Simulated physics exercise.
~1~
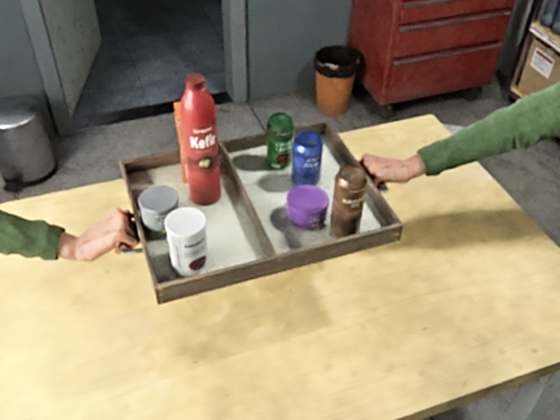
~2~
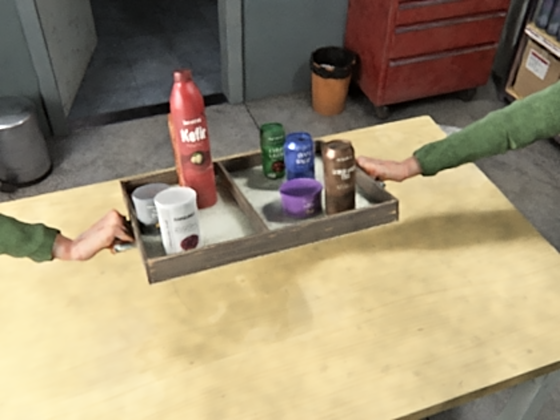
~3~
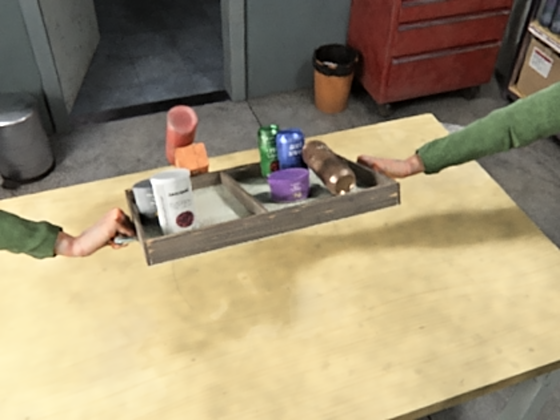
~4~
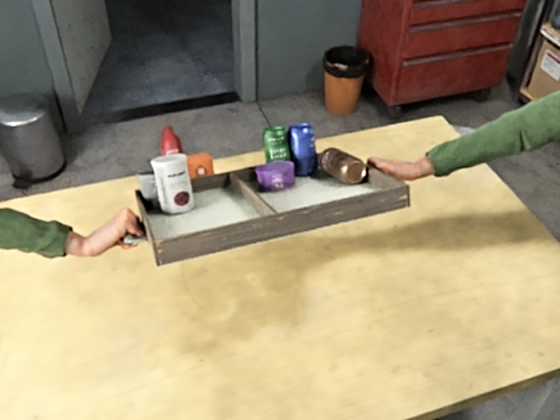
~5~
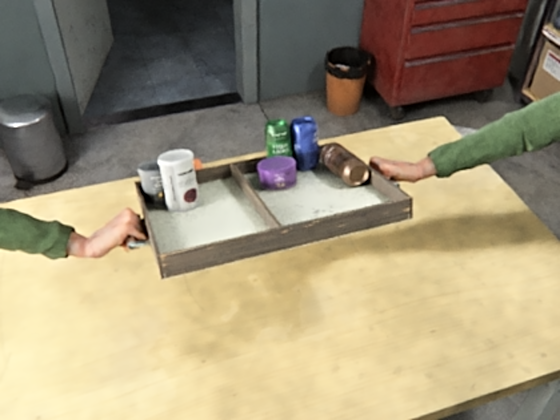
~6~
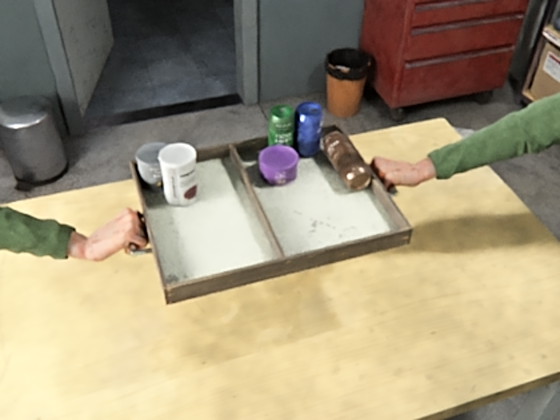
Over a wooden table in a workshop, two hands tilted a tray of containers away from the viewer, and the red bottle and orange carton toppled off the far side while a brown can tipped over, before the tray swung back with the others aboard.
